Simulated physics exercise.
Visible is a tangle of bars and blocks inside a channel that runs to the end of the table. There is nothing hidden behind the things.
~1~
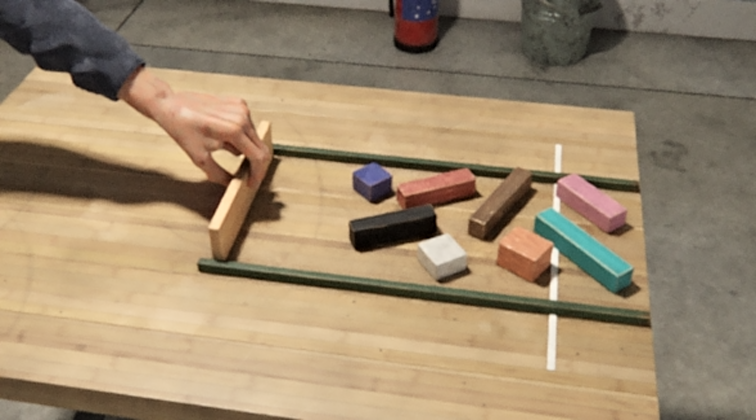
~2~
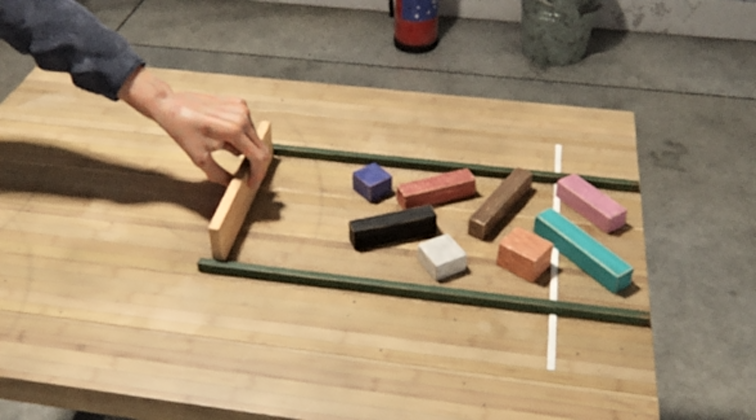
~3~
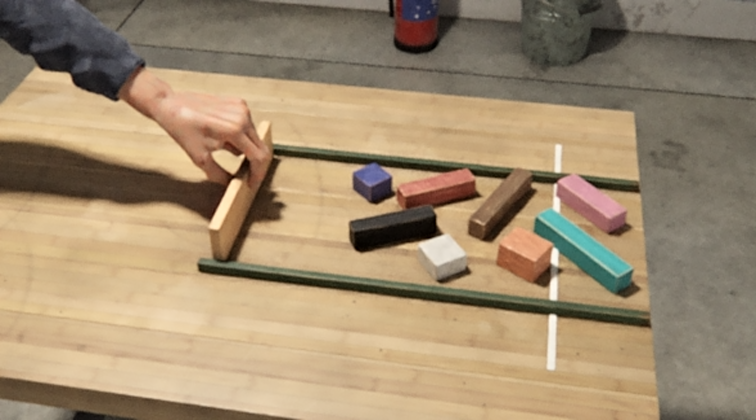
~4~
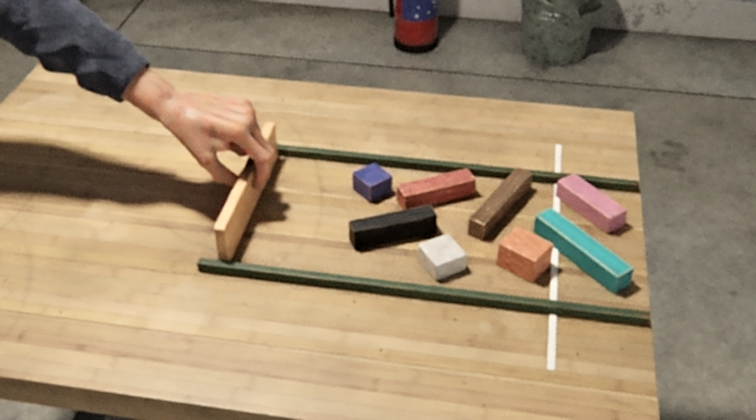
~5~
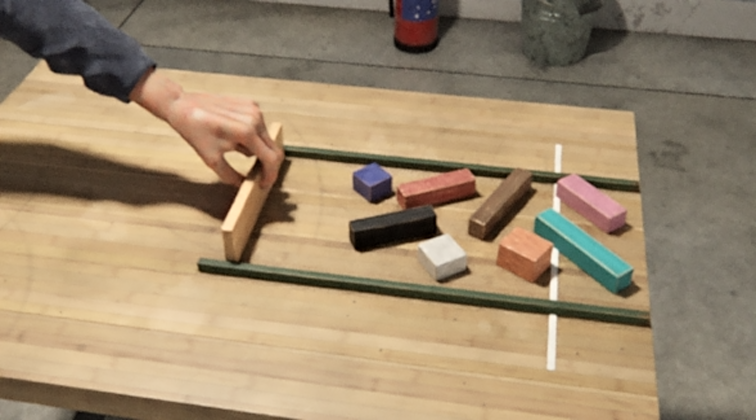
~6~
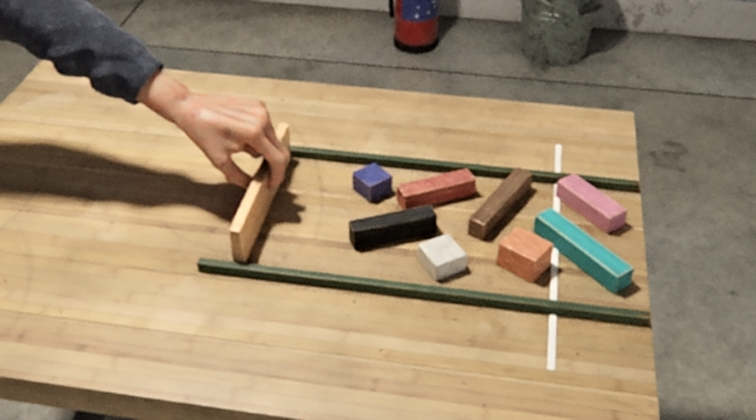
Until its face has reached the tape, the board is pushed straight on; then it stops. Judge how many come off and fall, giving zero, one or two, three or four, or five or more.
Number falling: One or two.
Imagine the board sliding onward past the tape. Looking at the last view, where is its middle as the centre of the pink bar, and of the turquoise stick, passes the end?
Roughly (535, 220); for the second one, roughly (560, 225).
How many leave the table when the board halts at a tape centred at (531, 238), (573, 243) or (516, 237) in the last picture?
You'd get 0, then 2, then 0.
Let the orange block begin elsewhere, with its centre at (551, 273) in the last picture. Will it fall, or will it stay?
As for the orange block, it keeps its place.
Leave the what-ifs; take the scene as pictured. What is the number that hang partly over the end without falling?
1 is the number.
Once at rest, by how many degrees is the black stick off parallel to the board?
I'd say it's about 30° out of line.
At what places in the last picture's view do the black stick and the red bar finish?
The black stick ends at (585, 242) and the red bar at (587, 213).
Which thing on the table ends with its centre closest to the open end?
It's the turquoise stick that is foremost.
Soon after, none off yet; pink bar at rest near (590, 203); turquoise stick at rest near (582, 249); orange block at rest near (525, 254).
In the end, the number that fall off is one or two; gone, pink bar.
